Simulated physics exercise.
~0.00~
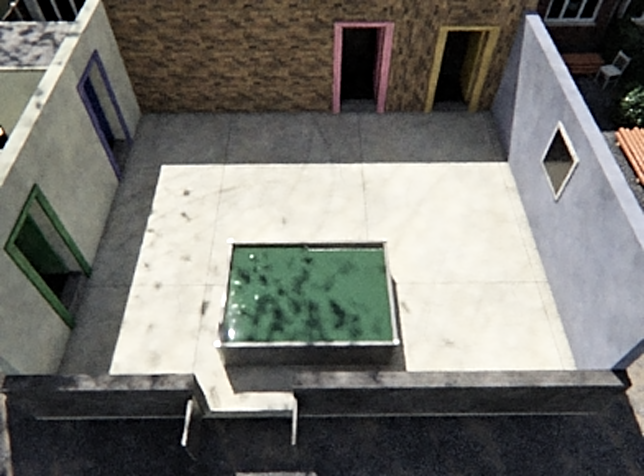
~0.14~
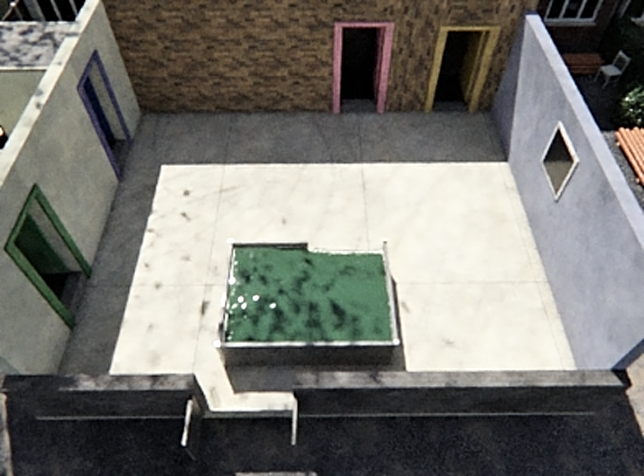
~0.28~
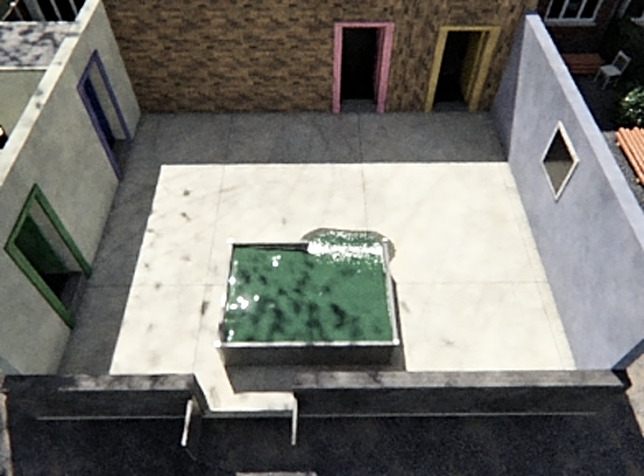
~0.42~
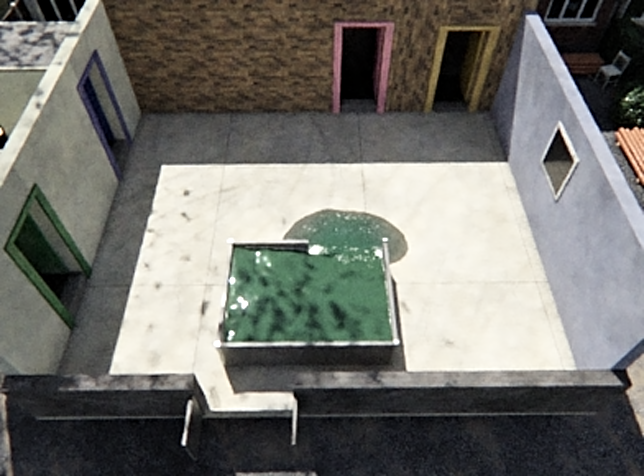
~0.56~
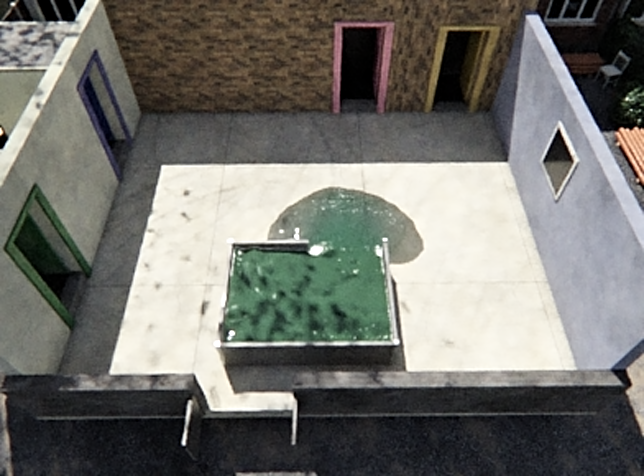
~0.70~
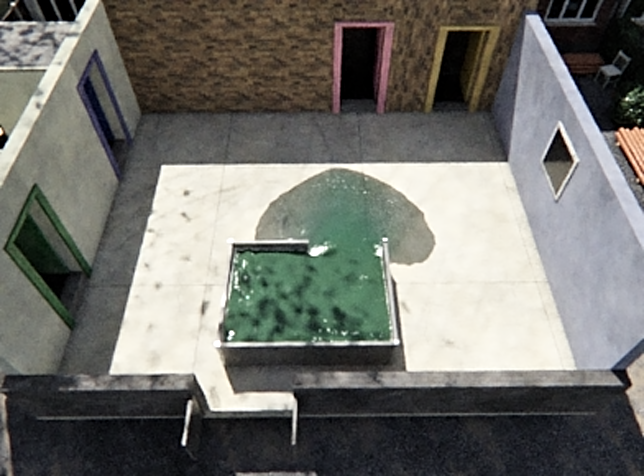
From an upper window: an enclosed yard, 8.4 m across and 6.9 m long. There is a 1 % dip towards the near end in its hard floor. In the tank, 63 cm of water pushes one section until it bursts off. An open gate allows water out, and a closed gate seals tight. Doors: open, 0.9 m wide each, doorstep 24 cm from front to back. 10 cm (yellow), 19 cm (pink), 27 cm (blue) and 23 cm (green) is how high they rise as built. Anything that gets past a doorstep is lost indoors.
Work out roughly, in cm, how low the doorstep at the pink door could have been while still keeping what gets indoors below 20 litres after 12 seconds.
No lower than about 17 cm.
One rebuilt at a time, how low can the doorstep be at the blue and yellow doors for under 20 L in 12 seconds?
About 7.0 cm at blue and 14.5 cm at yellow.
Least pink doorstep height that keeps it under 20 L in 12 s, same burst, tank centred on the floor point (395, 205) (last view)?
Roughly 14.5 centimetres.
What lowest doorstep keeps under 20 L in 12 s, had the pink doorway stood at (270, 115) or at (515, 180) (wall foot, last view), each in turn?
About 11.0 cm for the first and 8.0 cm for the second.
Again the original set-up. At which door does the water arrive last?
Green.
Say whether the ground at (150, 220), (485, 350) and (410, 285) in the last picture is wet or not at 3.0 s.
In order: Untouched, untouched, untouched.
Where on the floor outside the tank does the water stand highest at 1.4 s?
Near pixel (363, 261).
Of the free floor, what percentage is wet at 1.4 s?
25 %.
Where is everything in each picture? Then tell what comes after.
Still water, 63 cm deep, in the tank at (308, 291); the pink door at (361, 76) is dry, in the first picture.
The gap is on the far side, the front 0.3 m out at a hidden place; the back of the tank holds 63 cm, in the second picture.
The gap is on the far side, the front 0.8 m out at (321, 232); the back of the tank holds 63 cm, in the third picture.
The gap is on the far side, the front 1.3 m out at (324, 213); the back of the tank holds 63 cm, in the fourth picture.
Water pours out on the far side and has run 1.9 m, to (326, 191); about 6 cm deep outside, 62 cm at the back, in the fifth picture.
Water pours out on the far side and has run 2.5 m, to (340, 170); about 5 cm deep outside, 58 cm at the back; 2.0 m in a straight line remain to the pink door at (361, 76), in the sixth picture.
After 1.4 s water covers 25 % of the floor, deepest (38 cm) near (363, 261); 10 cm at the pink door, 0 litres in over its 19 cm doorstep.
After 3.0 s water covers 45 % of the floor, deepest (38 cm) near (487, 112); 23 cm at the pink door, 6 litres in over its 19 cm doorstep.
After 12.0 s water covers 100 % of the floor, deepest (12 cm) near (166, 395); 3 cm at the pink door, 10 litres in over its 19 cm doorstep.
At the pink door as built, the water arrived by 1.3 s and peaked near 24 cm at 2.4 s.
With a doorstep of 14.5 cm, 46 litres would have come in within the 12 s; with 19.5 cm, 8 litres. So under 20 litres takes about 17 cm.
